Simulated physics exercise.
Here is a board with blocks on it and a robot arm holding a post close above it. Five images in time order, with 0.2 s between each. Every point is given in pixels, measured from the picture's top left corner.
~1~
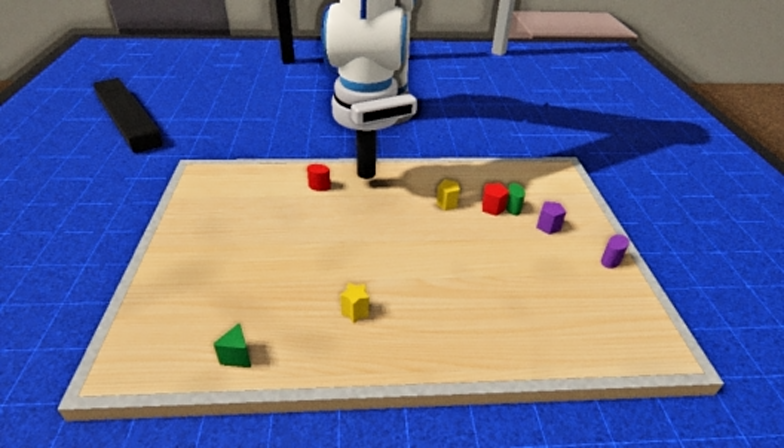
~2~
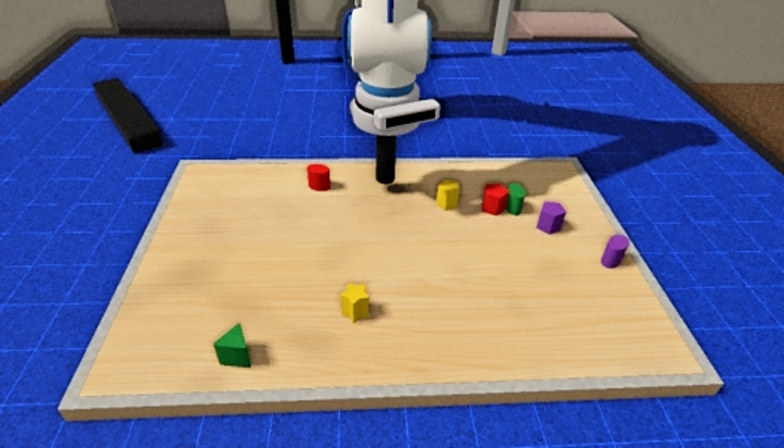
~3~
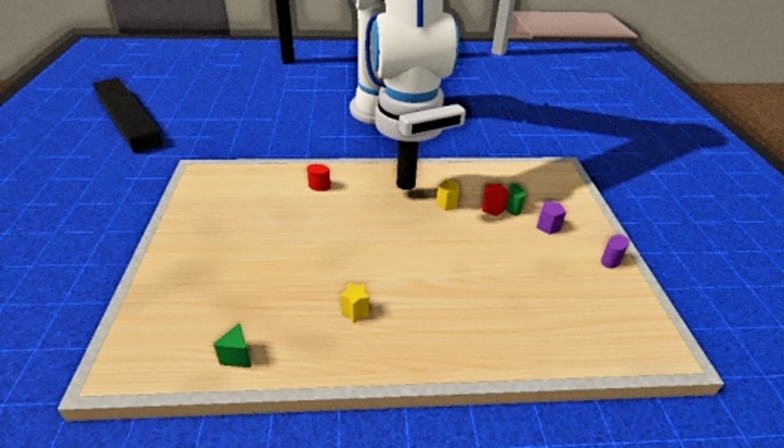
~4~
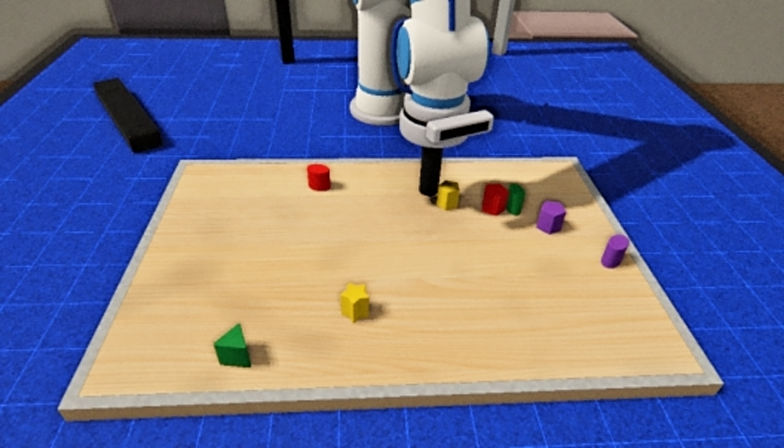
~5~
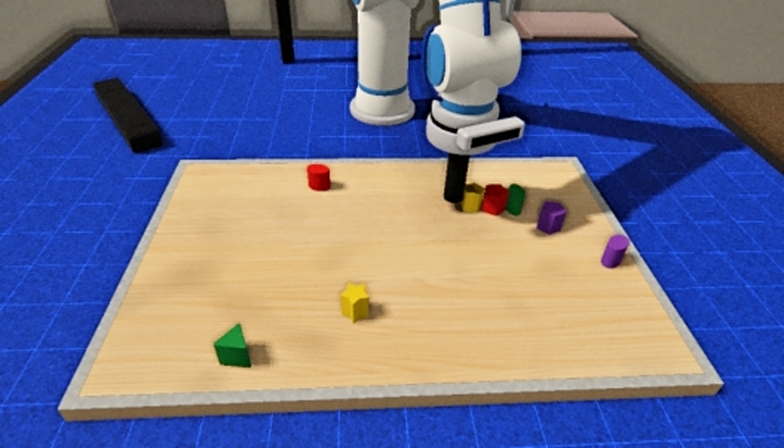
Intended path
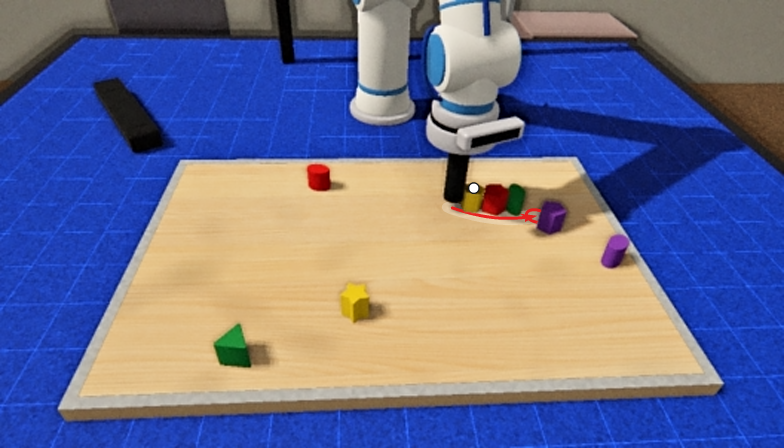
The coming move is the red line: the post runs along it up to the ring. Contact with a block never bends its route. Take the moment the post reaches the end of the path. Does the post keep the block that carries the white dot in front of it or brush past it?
Still in front.
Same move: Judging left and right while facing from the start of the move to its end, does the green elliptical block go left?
Short answer: Yes.
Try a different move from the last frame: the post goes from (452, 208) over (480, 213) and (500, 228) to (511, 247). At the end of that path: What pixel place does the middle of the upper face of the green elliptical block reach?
My estimate: (547, 188).
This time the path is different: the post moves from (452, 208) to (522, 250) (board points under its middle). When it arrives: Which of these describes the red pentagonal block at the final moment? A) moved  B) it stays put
The correct letter is A.
Drawn move, from (452, 208) via (480, 215) and (509, 218), ending at (537, 216); the dot is on the yellow pentagonal block.
What follows on the original path. One third of the way, post at (482, 205); yellow pentagonal block at (500, 192), turned 25° anticlockwise; red pentagonal block at (520, 192); green elliptical block at (537, 188), turned 35° anticlockwise.
Two thirds of the way, post at (512, 208); yellow pentagonal block at (529, 194), turned 35° anticlockwise; red pentagonal block at (547, 190), turned 20° anticlockwise; green elliptical block at (559, 184), turned 55° anticlockwise.
At the end, post at (540, 206); yellow pentagonal block at (556, 190), turned 45° anticlockwise; red pentagonal block at (571, 185), turned 30° anticlockwise; green elliptical block at (579, 178), turned 65° anticlockwise; purple pentagonal block at (558, 208), turned 25° clockwise.
